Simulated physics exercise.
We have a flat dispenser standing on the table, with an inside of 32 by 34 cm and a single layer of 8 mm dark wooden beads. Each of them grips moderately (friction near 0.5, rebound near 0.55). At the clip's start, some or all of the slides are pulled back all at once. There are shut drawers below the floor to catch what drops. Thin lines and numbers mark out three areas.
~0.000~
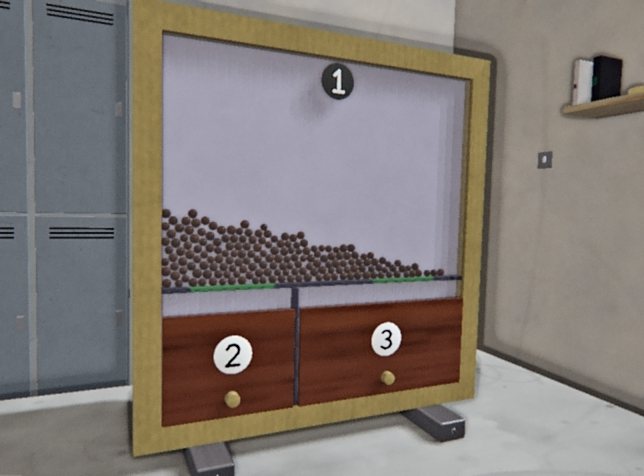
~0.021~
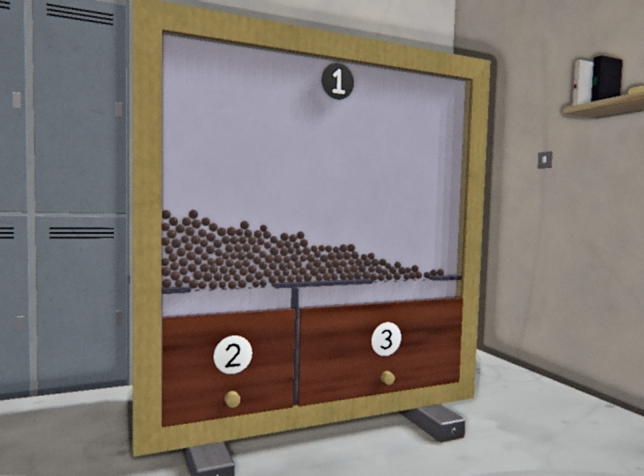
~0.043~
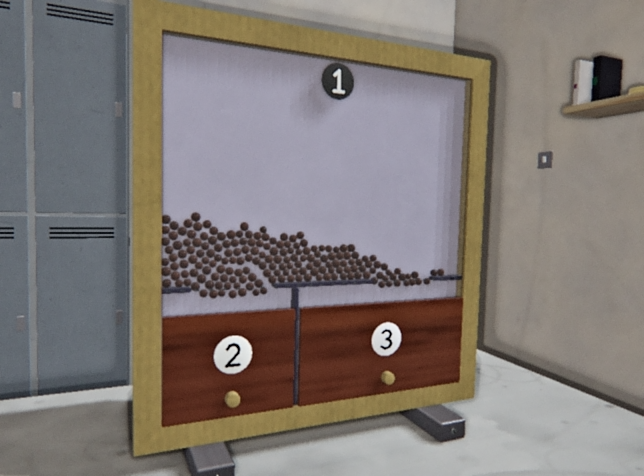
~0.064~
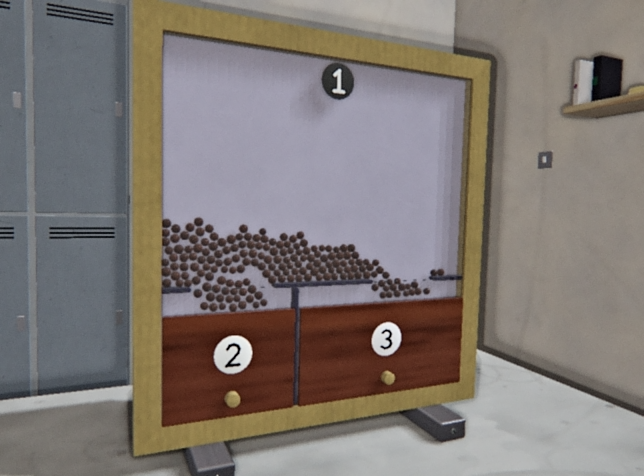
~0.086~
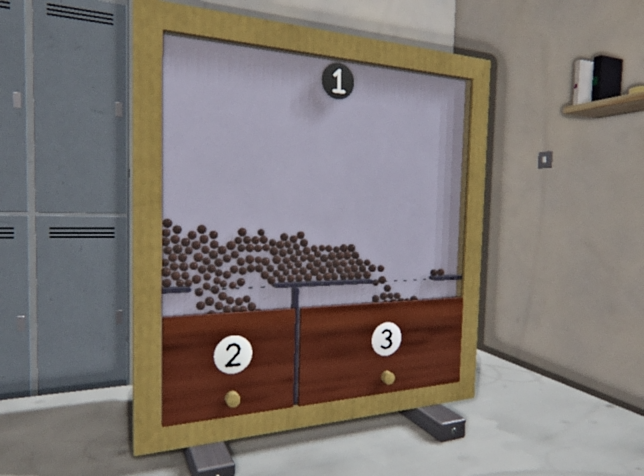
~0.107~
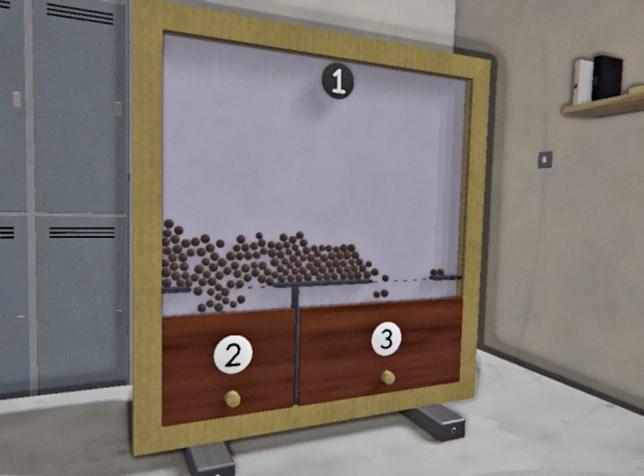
Dark beads drop through two gaps behind the drawers after the green slides vanish from beneath the pile.
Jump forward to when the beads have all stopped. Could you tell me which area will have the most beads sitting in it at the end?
That would be 2.
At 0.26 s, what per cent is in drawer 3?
10 %.
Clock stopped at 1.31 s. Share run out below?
About 80 %.
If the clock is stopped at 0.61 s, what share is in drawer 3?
Share: Near 15 %.
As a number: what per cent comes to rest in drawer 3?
Close to 15 per cent of the load rests there.
After 0.26 s, 60 % are out; no. 1, 40 %, no. 2, 45 %, no. 3, 10 %.
After 0.61 s, 75 % are out; no. 1, 25 %, no. 2, 60 %, no. 3, 15 %.
After 1.31 s, 80 % are out; no. 1, 20 %, no. 2, 60 %, no. 3, 15 %.
All still by 1.5 s, 80 % are out; no. 1, 20 %, no. 2, 60 %, no. 3, 15 %.
